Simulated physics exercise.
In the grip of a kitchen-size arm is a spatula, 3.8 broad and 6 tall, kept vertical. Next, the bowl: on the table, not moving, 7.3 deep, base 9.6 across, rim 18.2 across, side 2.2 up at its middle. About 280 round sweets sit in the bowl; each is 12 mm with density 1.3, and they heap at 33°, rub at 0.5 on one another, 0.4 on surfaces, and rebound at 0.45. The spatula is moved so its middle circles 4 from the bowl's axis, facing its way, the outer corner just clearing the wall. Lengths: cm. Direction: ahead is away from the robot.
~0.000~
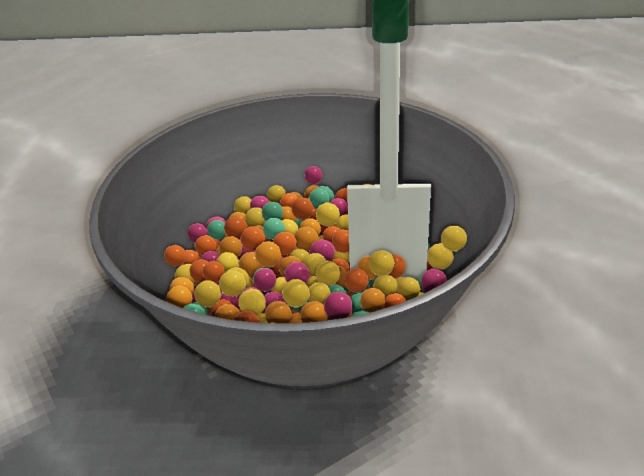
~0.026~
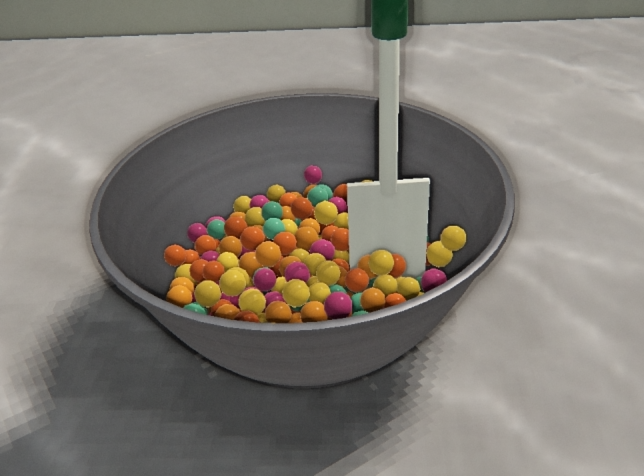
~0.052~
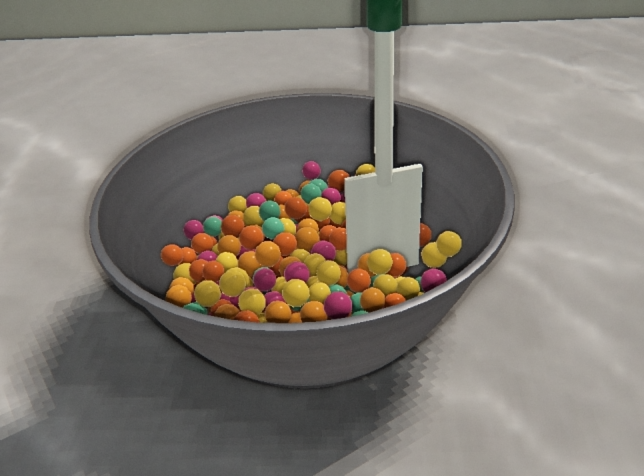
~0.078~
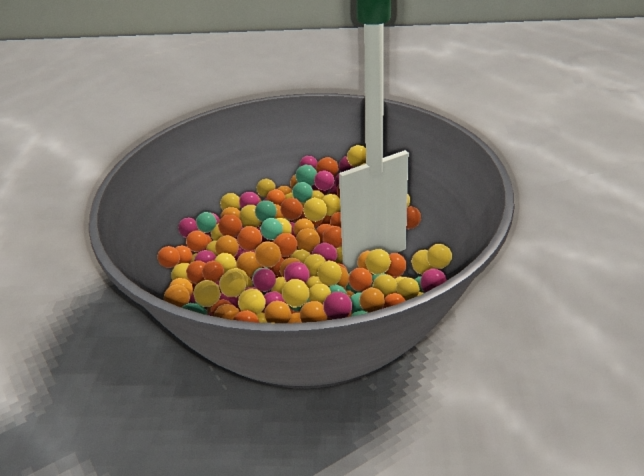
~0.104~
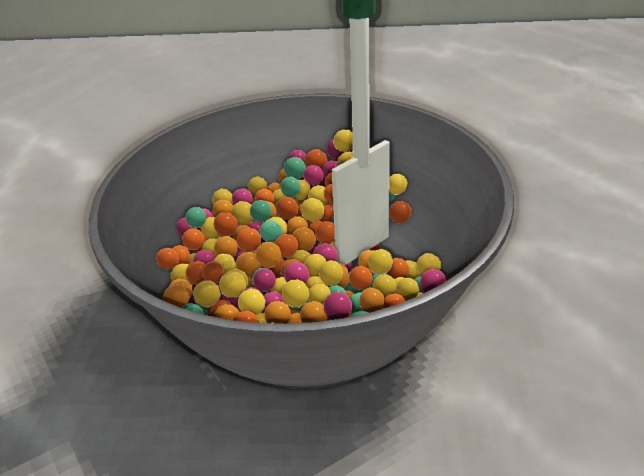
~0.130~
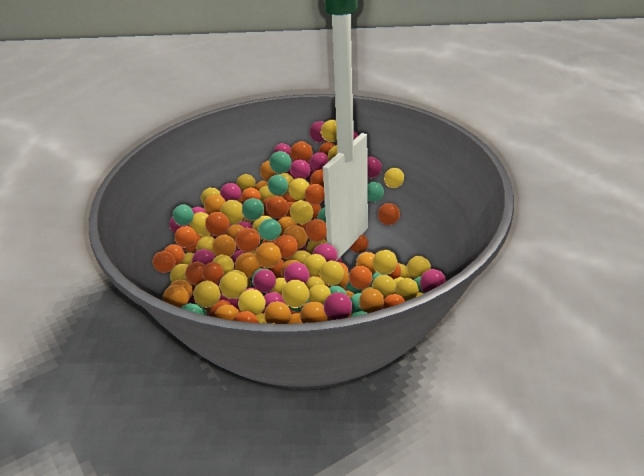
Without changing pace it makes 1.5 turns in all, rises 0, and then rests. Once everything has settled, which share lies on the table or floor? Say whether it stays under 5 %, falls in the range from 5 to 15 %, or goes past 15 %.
The share stays under 5 %.
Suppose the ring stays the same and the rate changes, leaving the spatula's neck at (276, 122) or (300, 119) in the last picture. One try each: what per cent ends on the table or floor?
Roughly 25 per cent on the first try and 10 per cent on the second.
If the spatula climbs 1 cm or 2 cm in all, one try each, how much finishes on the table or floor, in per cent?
Roughly 0 and 0 per cent.
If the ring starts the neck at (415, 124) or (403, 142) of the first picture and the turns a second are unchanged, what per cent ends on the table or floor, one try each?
Roughly 5 % and 5 %.
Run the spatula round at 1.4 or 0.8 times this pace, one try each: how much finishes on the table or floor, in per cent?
Estimates in order: Near 10 % and near 0 %.
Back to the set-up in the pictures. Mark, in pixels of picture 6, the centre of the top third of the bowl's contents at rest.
I'd put it at about (204, 295).
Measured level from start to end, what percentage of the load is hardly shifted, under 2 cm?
Result: Close to 10 per cent of the load.
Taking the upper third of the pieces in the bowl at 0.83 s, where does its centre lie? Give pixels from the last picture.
Centre, approx.: (284, 166).
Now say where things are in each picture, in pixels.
The first frame shows the spatula neck at (389, 158), 0° round; upper third of the load around (302, 257), from x 175 to 455, top at y 175; 275 in the bowl.
The second frame shows the spatula neck at (389, 154), 5° round; upper third of the load around (306, 252), from x 175 to 455, top at y 175.
The third frame shows the spatula neck at (384, 144), 17° round; upper third of the load around (308, 244), from x 170 to 450, top at y 170.
The fourth frame shows the spatula neck at (374, 135), 31° round; upper third of the load around (300, 234), from x 170 to 440, top at y 155.
The fifth frame shows the spatula neck at (361, 128), 45° round; upper third of the load around (295, 223), from x 170 to 435, top at y 140.
The sixth frame shows the spatula neck at (345, 123), 59° round; upper third of the load around (284, 212), from x 165 to 435, top at y 130; 275 in the bowl.
After 0.48 s, 247° round, highest piece 8 above the table; 275 in the bowl.
After 0.83 s, 75° round, highest piece 8 above the table; 275 in the bowl.
After 1.20 s, 180° round, highest piece 7 above the table; 274 in the bowl, 1 on the table or floor.
After 1.90 s, 180° round, highest piece 7 above the table; 274 in the bowl, 1 on the table or floor.
In the end, 274 in the bowl, 1 on the table or floor. That is 0 % on the table or floor.
